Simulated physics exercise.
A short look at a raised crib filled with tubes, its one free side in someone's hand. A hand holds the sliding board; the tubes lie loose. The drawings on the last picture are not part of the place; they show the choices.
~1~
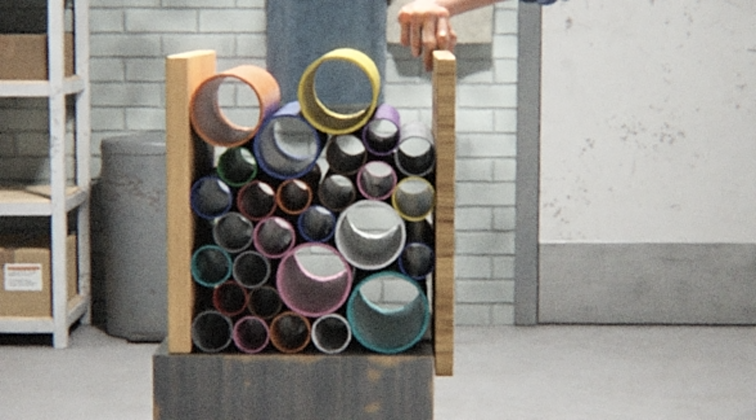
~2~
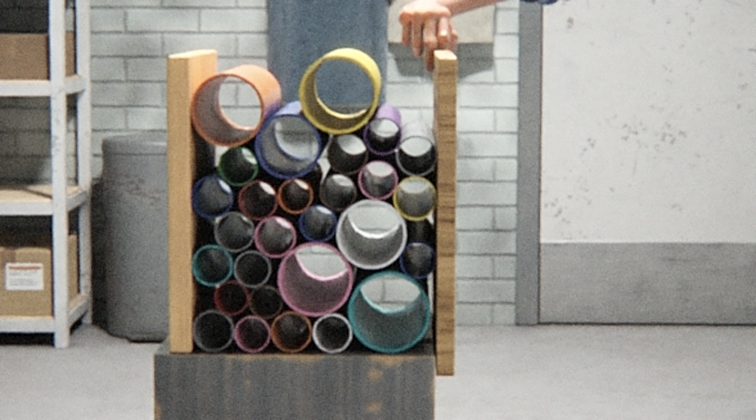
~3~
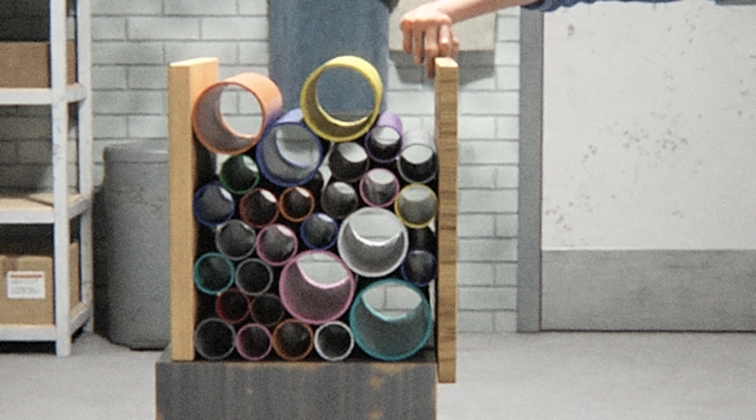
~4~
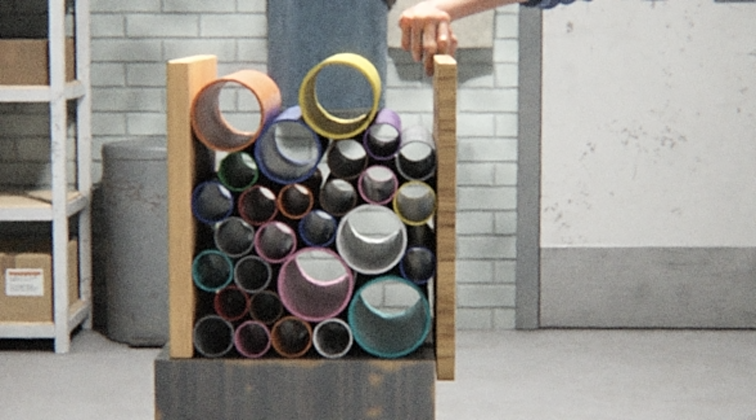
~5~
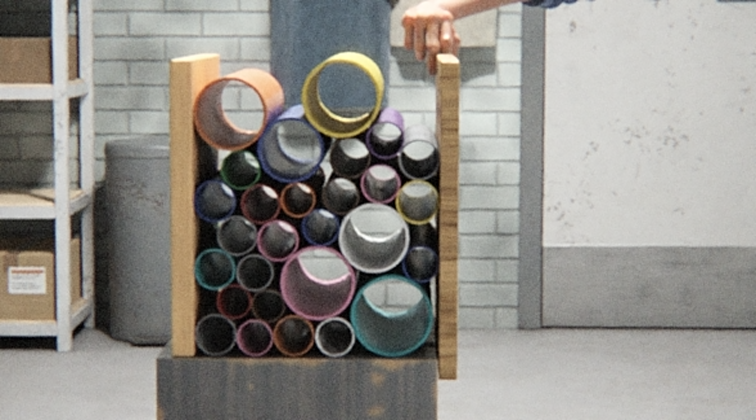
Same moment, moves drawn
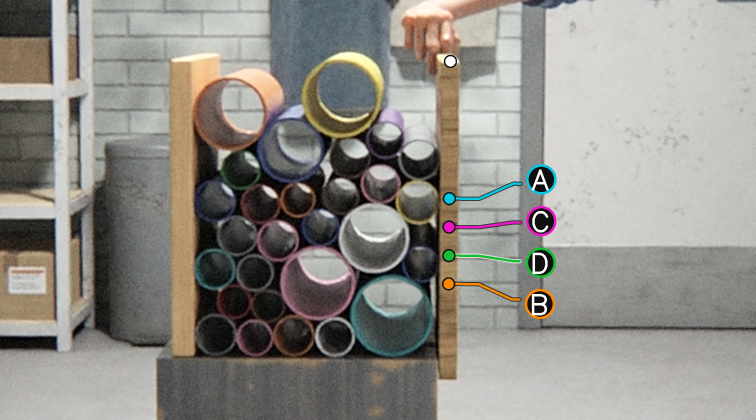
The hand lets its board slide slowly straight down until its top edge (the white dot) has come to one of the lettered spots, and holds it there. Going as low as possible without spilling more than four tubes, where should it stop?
The lowest mark that will do is C.
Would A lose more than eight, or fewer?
Fewer than eight.
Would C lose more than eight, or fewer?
It loses fewer than eight.
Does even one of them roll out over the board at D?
Yes.
On the copy, A at (449, 198); B at (449, 284); C at (449, 227); D at (449, 256); the white dot at (451, 62).
On C. First, top of the board (440, 135).
Then, top of the board (439, 218).
Finally, top of the board (439, 227), two out over the board.
By contrast, A two out over the board; B more than four out over the board; D more than four out over the board.
